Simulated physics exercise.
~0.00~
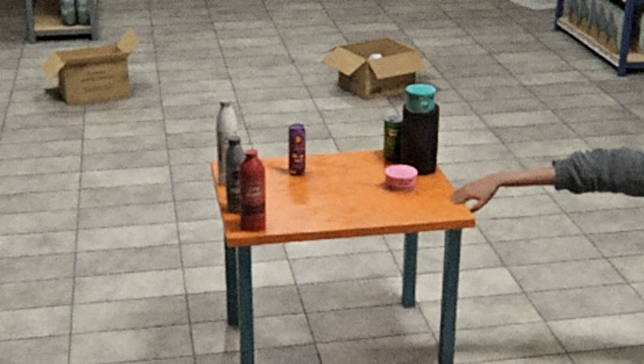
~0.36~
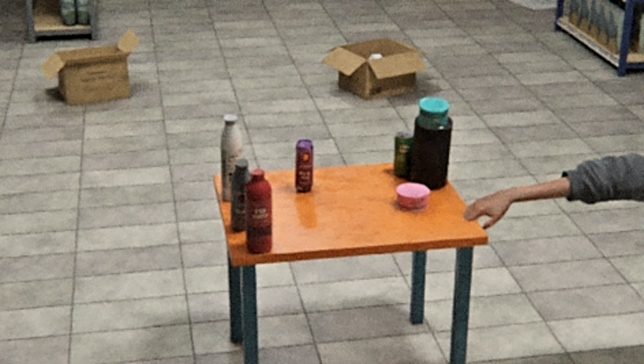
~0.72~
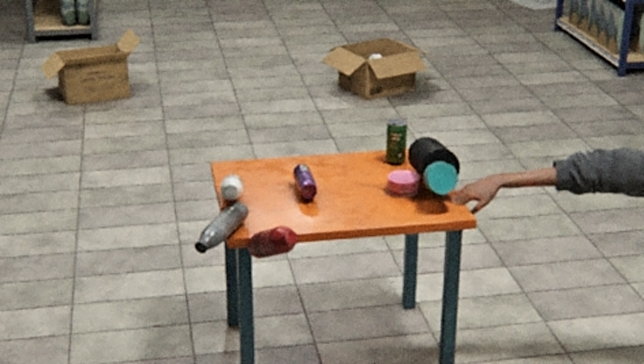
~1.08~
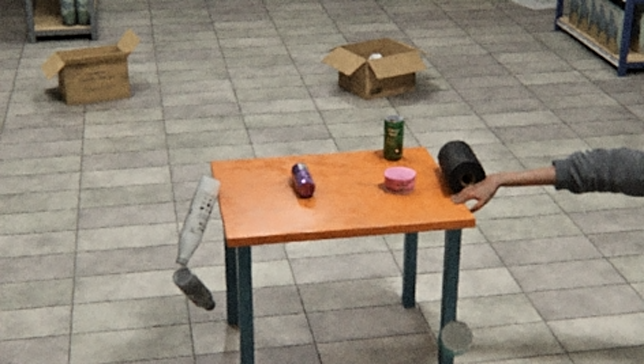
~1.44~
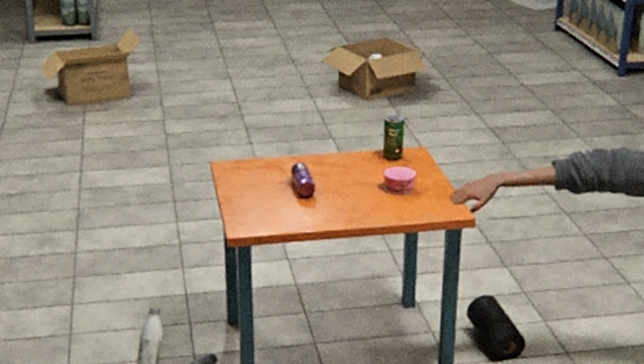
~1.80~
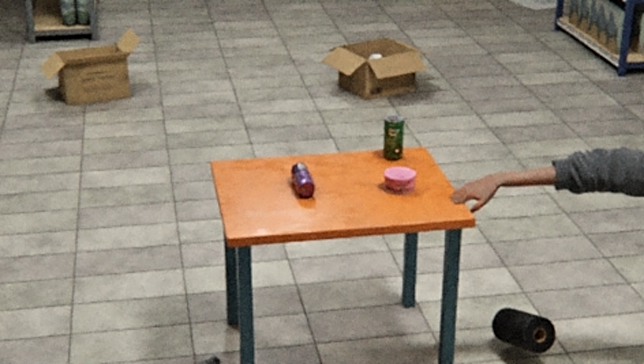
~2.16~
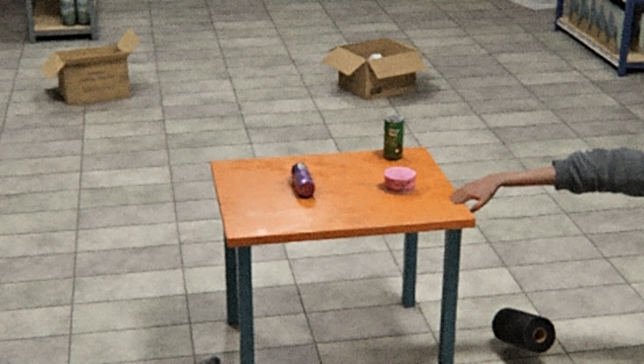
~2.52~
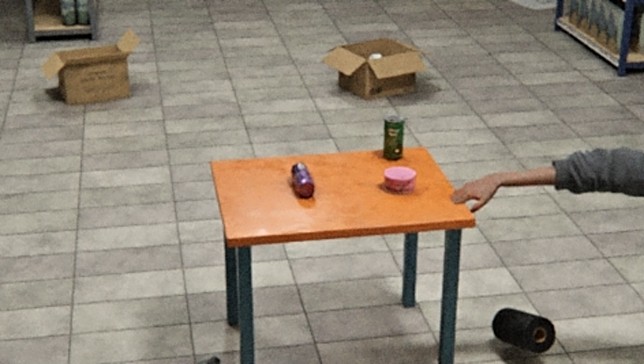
A hand jerks the orange table, toppling several containers, and five fall off it.
